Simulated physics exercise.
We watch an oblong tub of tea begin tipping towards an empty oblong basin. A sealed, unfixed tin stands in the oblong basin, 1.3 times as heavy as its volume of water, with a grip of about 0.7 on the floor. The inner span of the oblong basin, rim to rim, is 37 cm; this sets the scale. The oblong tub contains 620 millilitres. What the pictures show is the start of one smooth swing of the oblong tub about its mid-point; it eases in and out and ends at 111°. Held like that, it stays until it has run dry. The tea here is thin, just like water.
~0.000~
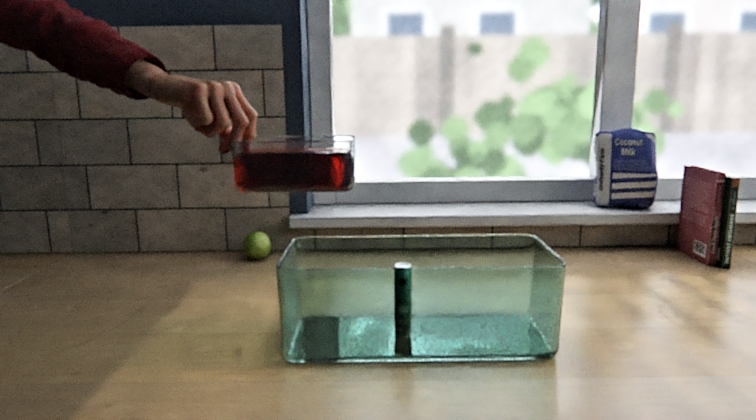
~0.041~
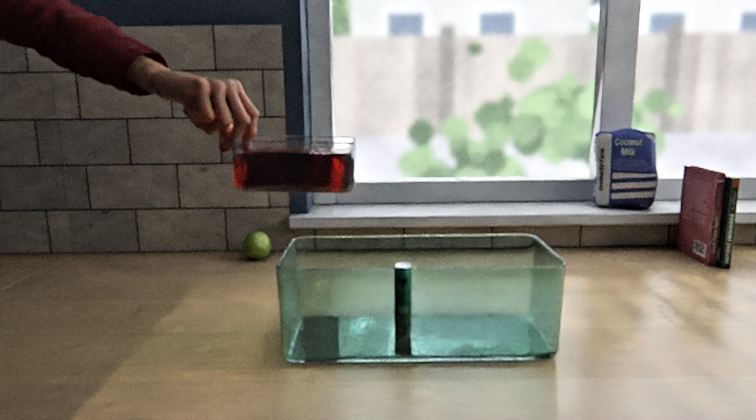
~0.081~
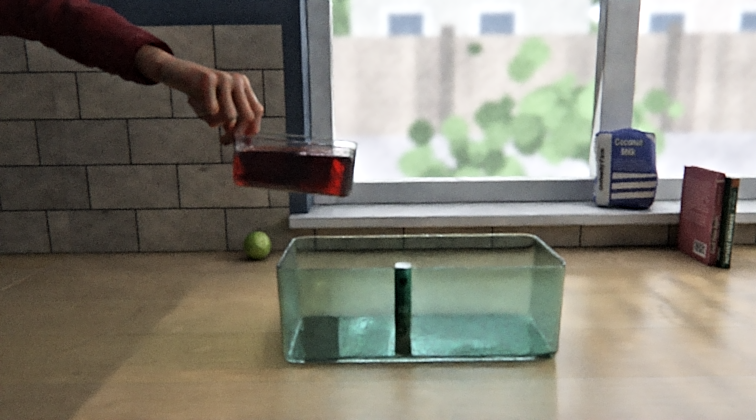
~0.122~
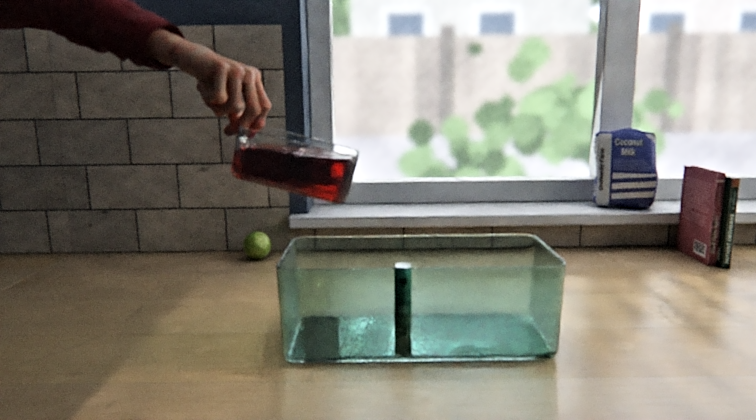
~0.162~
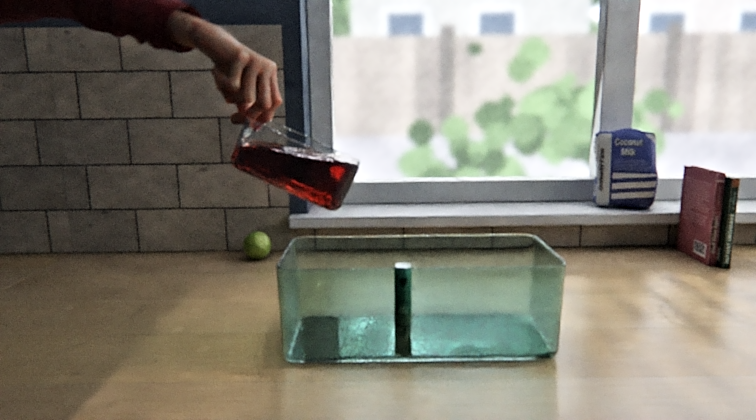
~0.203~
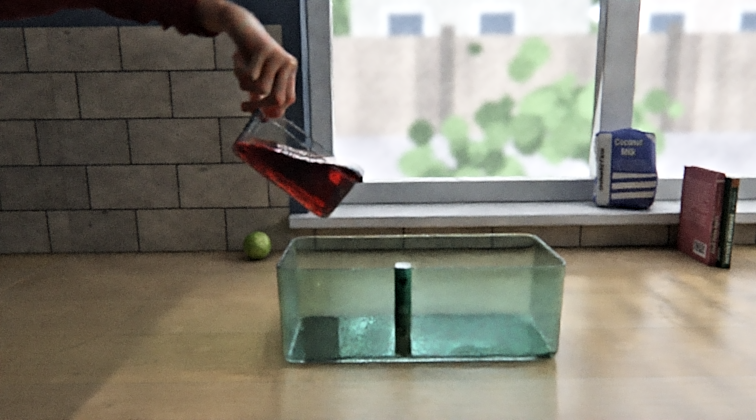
In the video, a hand holds an oblong clear tub of red-brown tea above an empty oblong glass basin with a dark upright tin inside, then smoothly tilts the tub steeply, its right side swinging downward.
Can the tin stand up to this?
It is tipped.
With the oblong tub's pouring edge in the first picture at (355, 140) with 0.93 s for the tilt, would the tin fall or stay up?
Then the tin remains standing.
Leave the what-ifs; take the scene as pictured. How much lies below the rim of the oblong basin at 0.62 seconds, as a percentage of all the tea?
About 94 %.
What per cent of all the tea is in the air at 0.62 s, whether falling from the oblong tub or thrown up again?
Roughly 3 %.
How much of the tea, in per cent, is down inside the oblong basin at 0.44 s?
I'd put it near 64 percent.
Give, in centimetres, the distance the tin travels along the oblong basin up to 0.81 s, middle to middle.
Estimate: Around 9 cm.
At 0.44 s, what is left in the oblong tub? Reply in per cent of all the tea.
Close to 10 percent of the liquid remains at that time.
Then, 0.44 s in, the tilt is 107° and 9 per cent is still to pour; the tin stands where it began.
Then, 0.62 s in, the tilt is 111° and 2 per cent is still to pour; the tin leans 15°.
Then, 0.81 s in, the tilt is 111° and 0 per cent is still to pour; the tin lies on its side.
Then, 1.01 s in, the tilt is 111° and 0 per cent is still to pour; the tin lies on its side.
Finally, the tin lies on its side.
